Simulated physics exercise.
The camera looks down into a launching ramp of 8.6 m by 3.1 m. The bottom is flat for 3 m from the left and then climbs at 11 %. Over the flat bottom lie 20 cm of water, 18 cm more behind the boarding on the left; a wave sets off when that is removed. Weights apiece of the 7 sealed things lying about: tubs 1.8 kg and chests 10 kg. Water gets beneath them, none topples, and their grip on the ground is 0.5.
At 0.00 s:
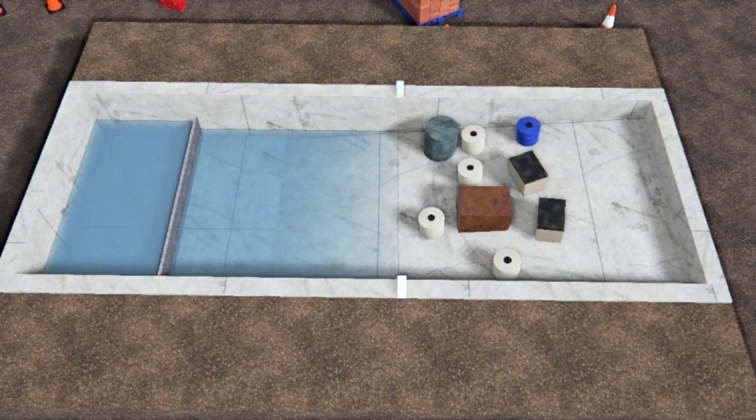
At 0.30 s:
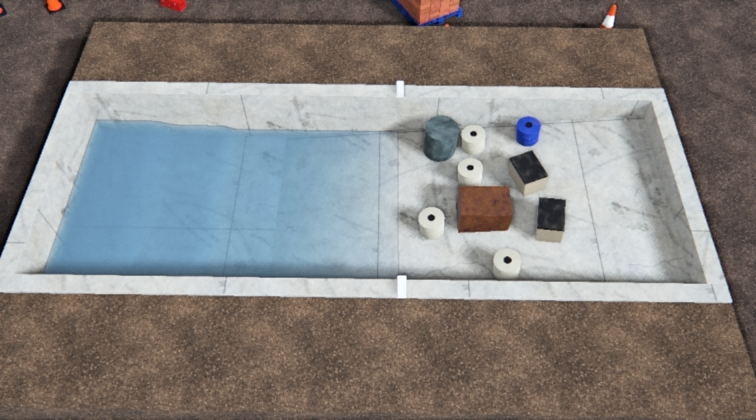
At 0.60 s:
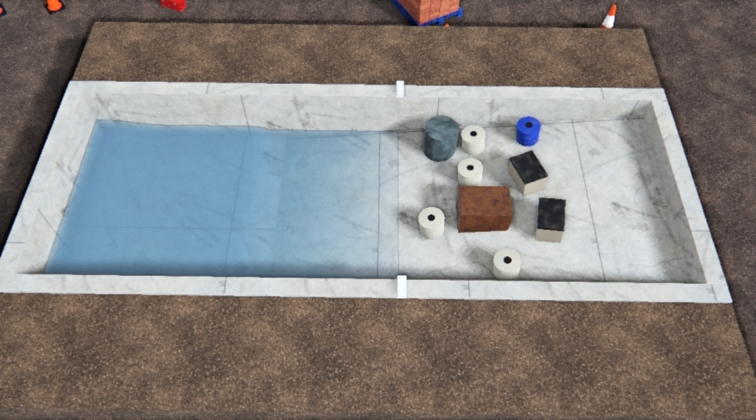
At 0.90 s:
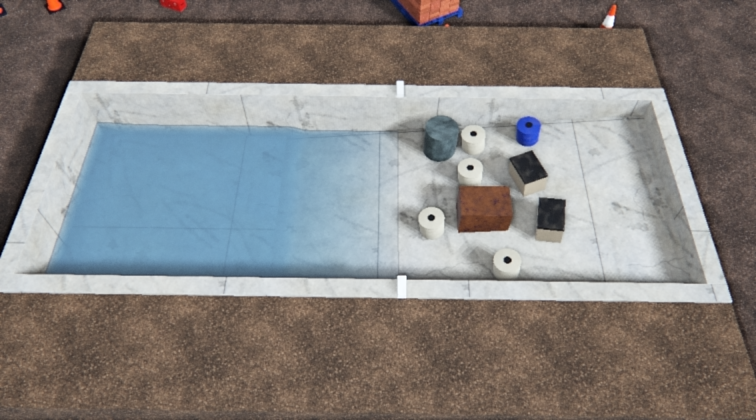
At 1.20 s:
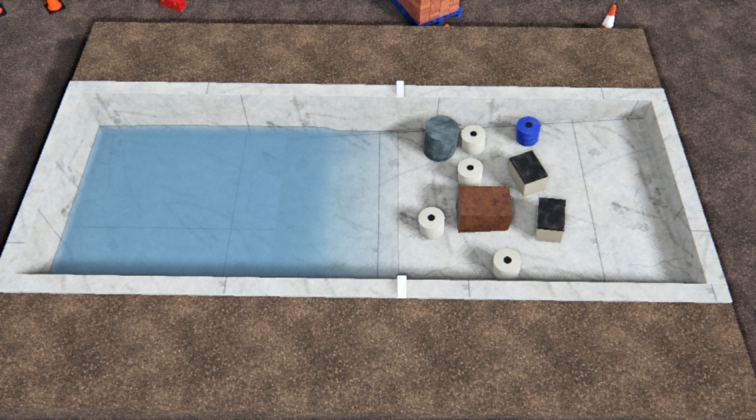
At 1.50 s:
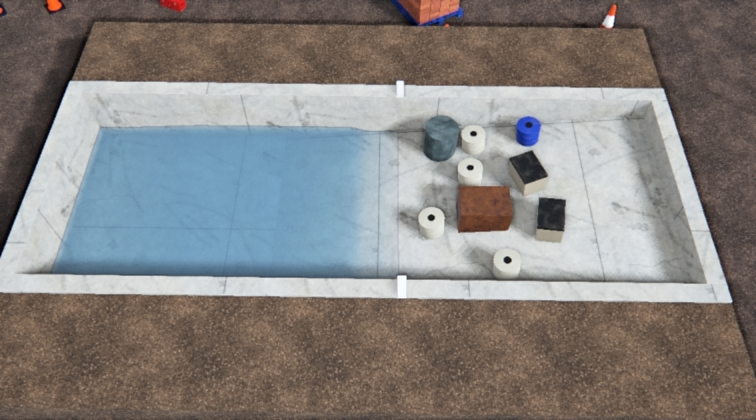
A divider vanishes from the shallow water on the left, while the tubs and chests stay still.
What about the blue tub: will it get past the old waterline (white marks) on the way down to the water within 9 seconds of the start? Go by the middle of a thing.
Blue tub falls short.
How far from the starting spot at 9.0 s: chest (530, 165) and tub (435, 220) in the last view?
In turn: 0 cm, 200 cm.
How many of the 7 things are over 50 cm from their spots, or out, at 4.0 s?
I count 0.
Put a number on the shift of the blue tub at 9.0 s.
About 0 cm.
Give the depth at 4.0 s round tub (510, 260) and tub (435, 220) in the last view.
Roughly 4 and 10 cm.
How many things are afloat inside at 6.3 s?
At that moment 4.
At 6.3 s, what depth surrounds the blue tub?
About 0 cm.
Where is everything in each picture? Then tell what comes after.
The blue tub at (531, 125), on the bottom; 14.5 m2 under water; 0 of 7 have shifted, in the first frame.
The blue tub at (531, 125), on the bottom; water covers 14.5 m2; 0 of 7 have shifted, in the second frame.
The blue tub at (531, 125) rests on the ground; 14.5 m2 under water; 0 of 7 have shifted, in the third frame.
The blue tub at (531, 125) rests on the ground; water covers 14.5 m2; 0 of 7 have shifted, in the fourth frame.
The blue tub at (531, 125), on the bottom; 14.5 m2 under water; 0 of 7 have shifted, in the fifth frame.
The blue tub at (531, 125), on the bottom; 14.5 m2 under water; 0 of 7 have shifted, in the sixth frame.
After 2.1 s the blue tub is near (531, 125), 0.0 m from its start, aground; 0 of 7 are over the mark; 0 afloat.
After 4.0 s the blue tub is near (531, 125), 0.0 m from its start, aground; 0 of 7 are over the mark; 4 afloat.
After 6.3 s the blue tub is near (531, 125), 0.0 m from its start, aground; 1 of 7 are over the mark; 4 afloat.
After 9.0 s the blue tub is near (531, 125), 0.0 m from its start, aground; 3 of 7 are over the mark; 3 afloat.
